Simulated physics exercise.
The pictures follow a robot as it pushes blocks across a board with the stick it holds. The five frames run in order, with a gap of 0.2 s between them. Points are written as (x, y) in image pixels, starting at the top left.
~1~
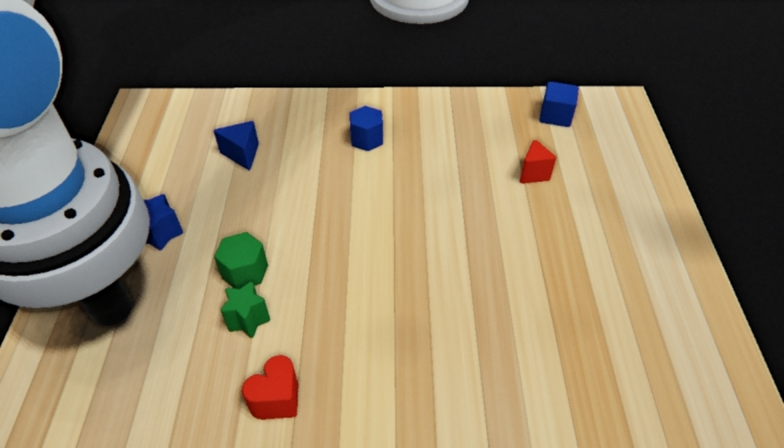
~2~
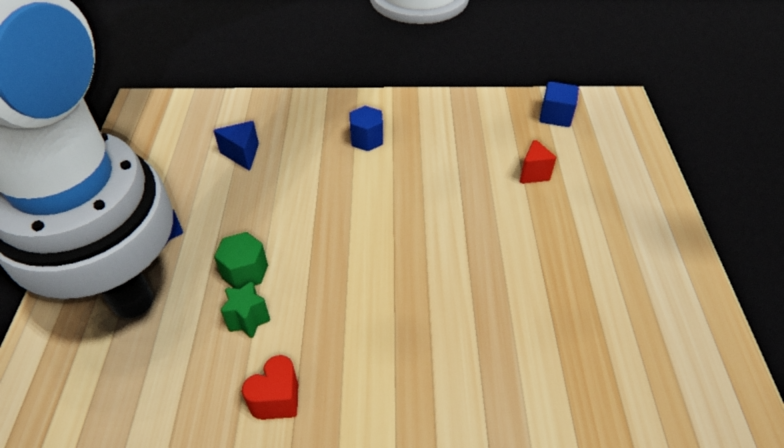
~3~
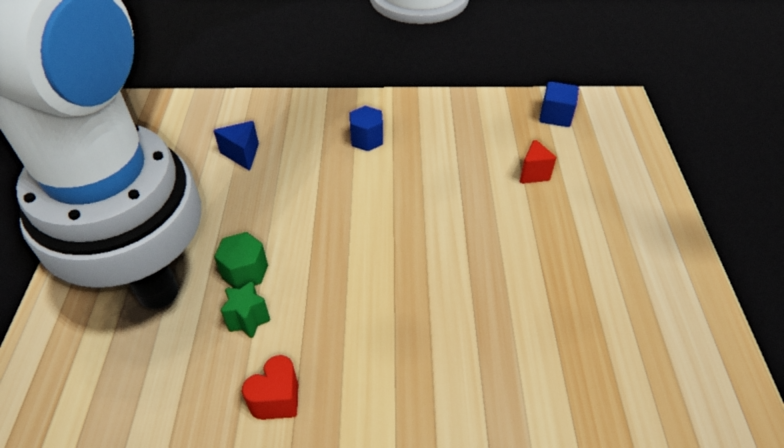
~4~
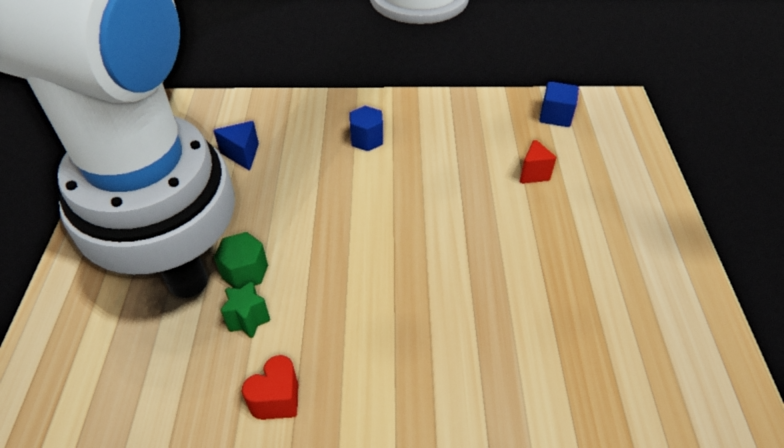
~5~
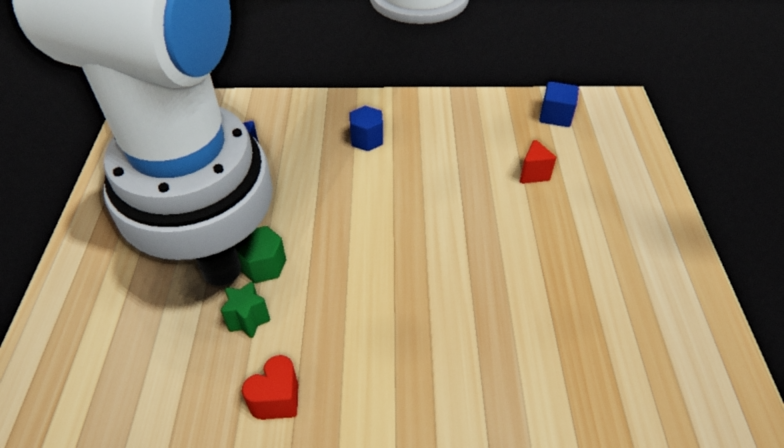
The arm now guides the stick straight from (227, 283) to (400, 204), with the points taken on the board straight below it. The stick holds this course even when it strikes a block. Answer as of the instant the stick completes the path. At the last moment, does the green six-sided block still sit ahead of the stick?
Going by the path, yes.
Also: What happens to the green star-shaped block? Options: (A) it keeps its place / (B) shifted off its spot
The one that fits is A, it keeps its place.
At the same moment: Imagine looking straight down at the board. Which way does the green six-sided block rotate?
Answer: With the clock.
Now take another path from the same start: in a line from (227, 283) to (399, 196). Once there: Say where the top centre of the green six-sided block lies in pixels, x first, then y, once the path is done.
Final place: (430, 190).
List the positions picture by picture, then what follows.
The first picture shows tip of the stick at (113, 310), middles of tops, green star-shaped block at (241, 299), green six-sided block at (238, 249).
The second picture shows stick at (134, 303), nothing pushed.
The third picture shows stick at (160, 294), nothing pushed.
The fourth picture shows stick at (189, 284), nothing pushed.
The fifth picture shows stick at (223, 272), green star-shaped block at (241, 299), green six-sided block at (257, 243).
The first path, step by step. One third of the way, stick at (287, 243); green six-sided block at (323, 220), turned 20° clockwise.
Two thirds of the way, stick at (346, 216); green six-sided block at (383, 201), turned 45° clockwise.
At the end, stick at (400, 193); green star-shaped block unmoved; green six-sided block at (439, 187), turned 85° clockwise.
